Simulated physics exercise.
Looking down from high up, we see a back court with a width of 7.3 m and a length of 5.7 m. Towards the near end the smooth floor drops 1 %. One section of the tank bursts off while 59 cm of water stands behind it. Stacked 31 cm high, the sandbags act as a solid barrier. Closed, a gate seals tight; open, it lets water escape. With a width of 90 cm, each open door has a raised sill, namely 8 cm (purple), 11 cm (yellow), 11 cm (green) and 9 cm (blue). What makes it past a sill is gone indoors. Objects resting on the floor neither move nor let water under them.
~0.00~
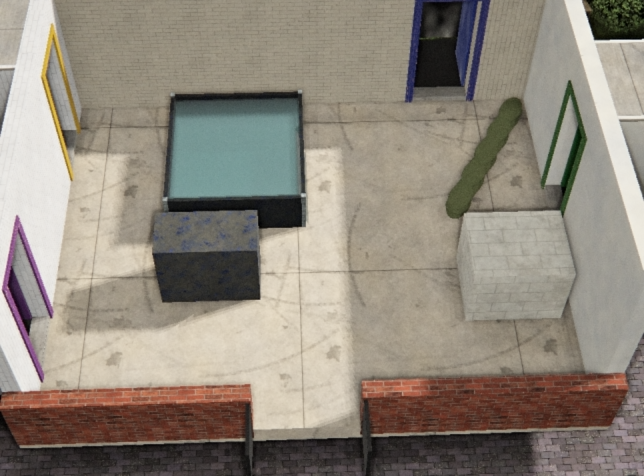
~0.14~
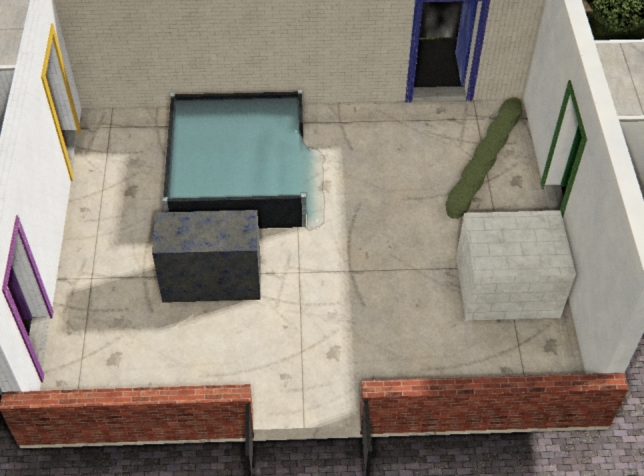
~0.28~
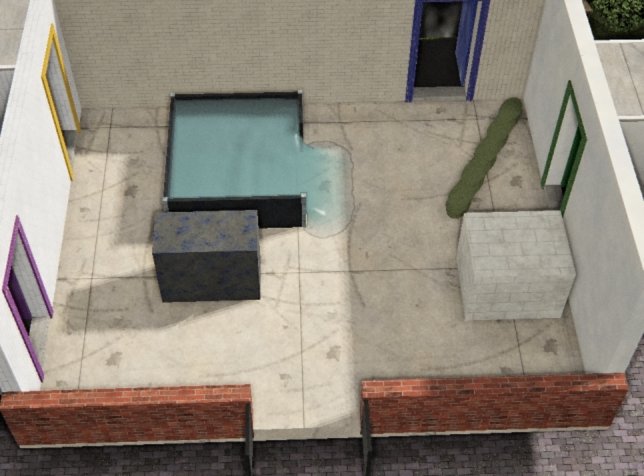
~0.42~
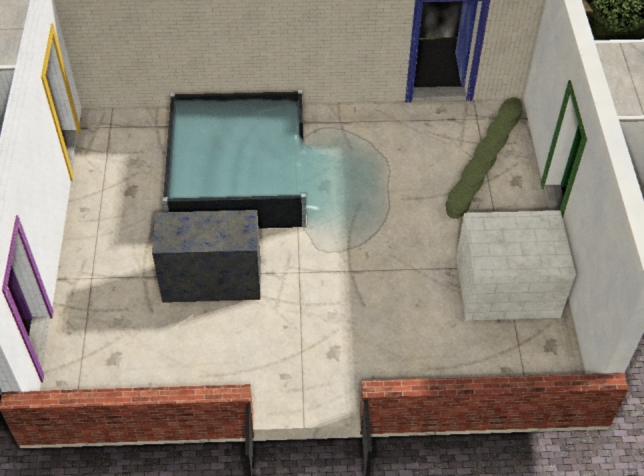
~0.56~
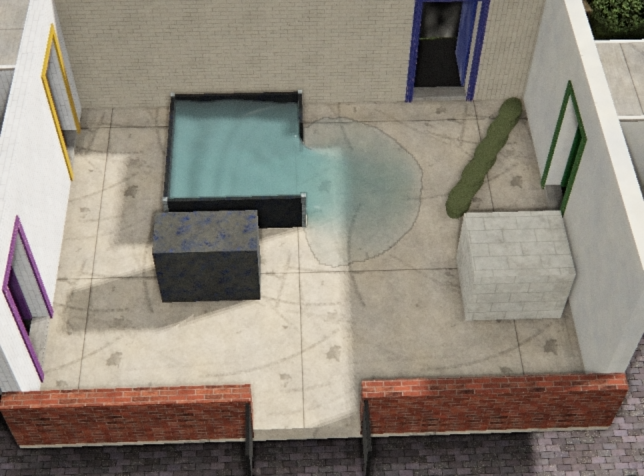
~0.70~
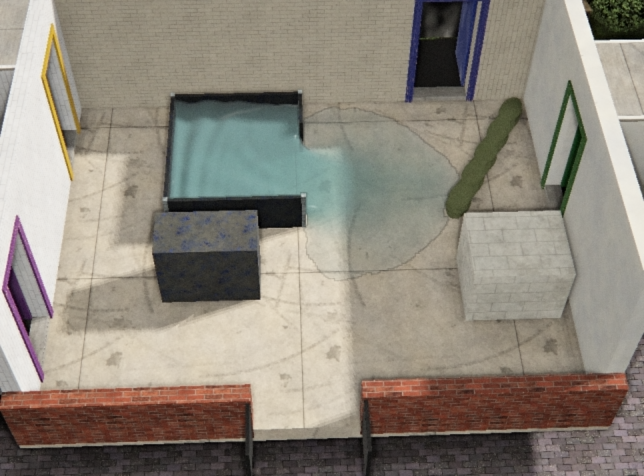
Water pours from the right side of a dark tank and spreads across the floor.
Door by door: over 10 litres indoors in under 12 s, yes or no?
Purple door: No, yellow door: No, green door: Yes, blue door: Yes.
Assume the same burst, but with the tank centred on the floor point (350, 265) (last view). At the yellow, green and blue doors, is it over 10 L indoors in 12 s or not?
Yellow: Within limit; green: Beyond limit; blue: Within limit.
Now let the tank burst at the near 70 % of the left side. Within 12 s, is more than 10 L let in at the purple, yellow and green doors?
Then: Purple beyond it, yellow beyond it, green short of it.
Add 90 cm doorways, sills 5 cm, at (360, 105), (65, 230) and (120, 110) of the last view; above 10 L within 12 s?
In turn: Beyond it, short of it, short of it.
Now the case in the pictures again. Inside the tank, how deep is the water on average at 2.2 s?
The mean depth is some 28 cm.
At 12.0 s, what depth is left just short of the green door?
Looks like about 6.5 cm at that spot.
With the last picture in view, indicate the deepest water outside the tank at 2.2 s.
Around (516, 103).
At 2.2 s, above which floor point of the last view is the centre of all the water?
About (332, 184).
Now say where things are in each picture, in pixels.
In the first picture, the tank at (236, 148) is whole and still, 59 cm deep.
In the second picture, water pours out at (301, 177) and has run 0.8 m, to (310, 151); typically 11 cm deep outside, 59 cm at the tank's back.
In the third picture, the front is at (340, 150), 1.0 m from the gap at (301, 179); 1.1 m2 of floor is under water; 59 cm left at the back of the tank.
In the fourth picture, water pours out at (301, 180) and has run 1.4 m, to (382, 161); typically 8 cm deep outside, 59 cm at the tank's back.
In the fifth picture, water pours out at (301, 180) and has run 1.8 m, to (412, 163); typically 6 cm deep outside, 58 cm at the tank's back.
In the sixth picture, the front is at (452, 173), 2.4 m from the gap at (301, 180); 5.2 m2 of floor is under water; 52 cm left at the back of the tank.
After 1.4 s water covers 25 % of the floor and is deepest (35 cm) near (445, 206); purple door not reached, yellow door not reached, green door not reached, blue door 5 cm at the sill, 0 L in.
After 2.2 s water covers 35 % of the floor and is deepest (39 cm) near (516, 103); purple door not reached, yellow door not reached, green door 15 cm at the sill, 2 L in, blue door 15 cm at the sill, 4 L in.
After 3.5 s water covers 45 % of the floor and is deepest (28 cm) near (518, 111); purple door not reached, yellow door not reached, green door 14 cm at the sill, 28 L in, blue door 24 cm at the sill, 107 L in.
After 7.0 s water covers 70 % of the floor and is deepest (16 cm) near (420, 407); purple door not reached, yellow door 5 cm at the sill, 0 L in, green door 9 cm at the sill, 38 L in, blue door 9 cm at the sill, 202 L in.
After 12.0 s water covers 90 % of the floor and is deepest (12 cm) near (528, 404); purple door 7 cm at the sill, 0 L in, yellow door 3 cm at the sill, 0 L in, green door 7 cm at the sill, 39 L in, blue door 4 cm at the sill, 203 L in.
